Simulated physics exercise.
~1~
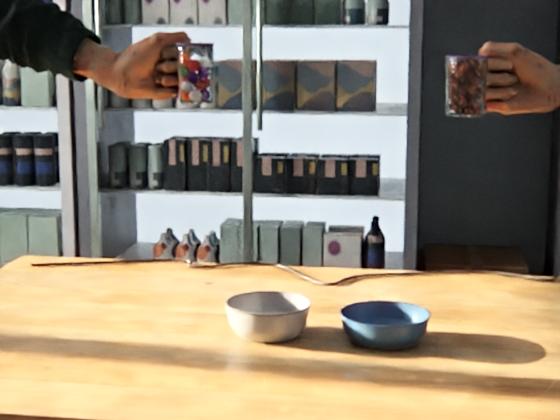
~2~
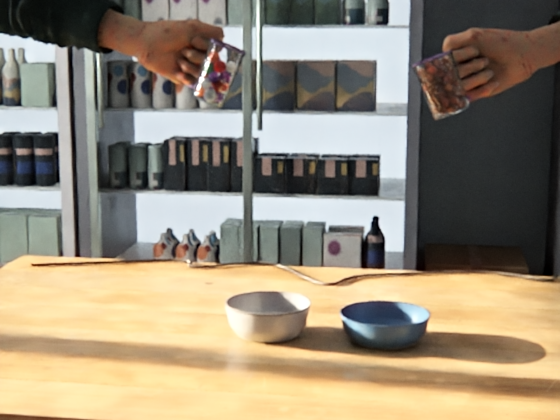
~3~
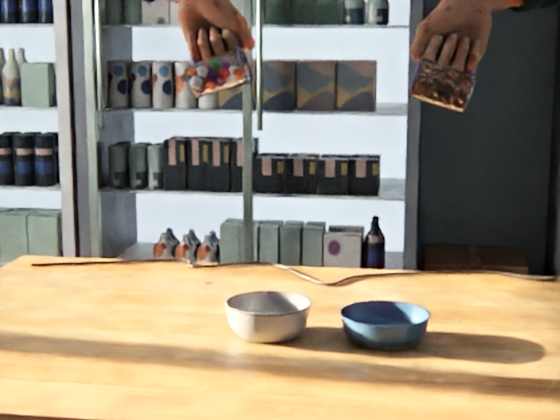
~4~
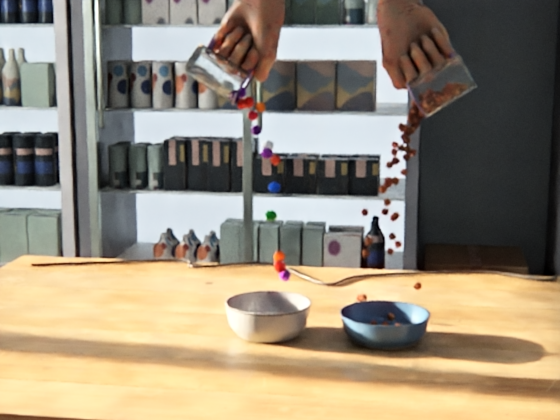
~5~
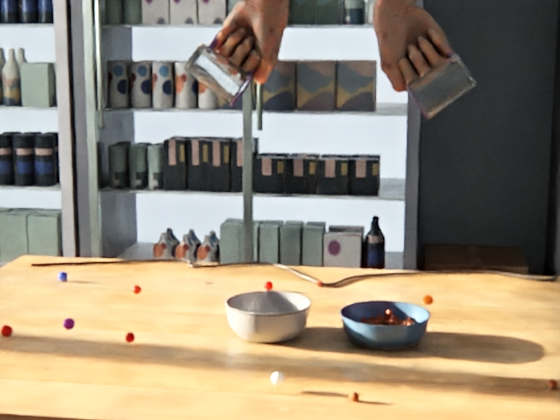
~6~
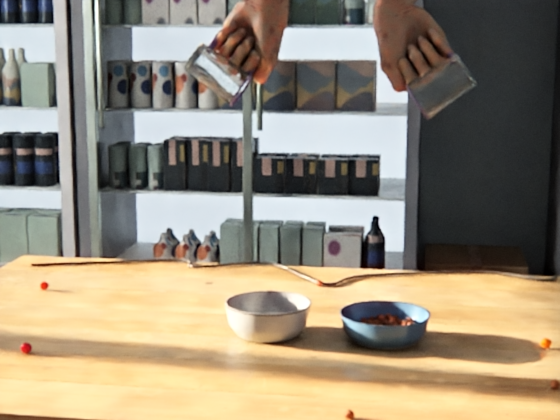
A sunlit wooden table stands before shelves of boxes and bottles, seen from the front by a still camera. A pale grey bowl sits beside a blue bowl on the table, and above each a hand holds a clear cup, the left with multicoloured beads, the right with reddish-brown pieces. The hands move inward and tip the cups until they are upside down. Both loads pour down, and colourful beads bounce and scatter across the table. The cups stay inverted as most brown pieces rest in the blue bowl, while many left-hand beads end up outside the pale one.
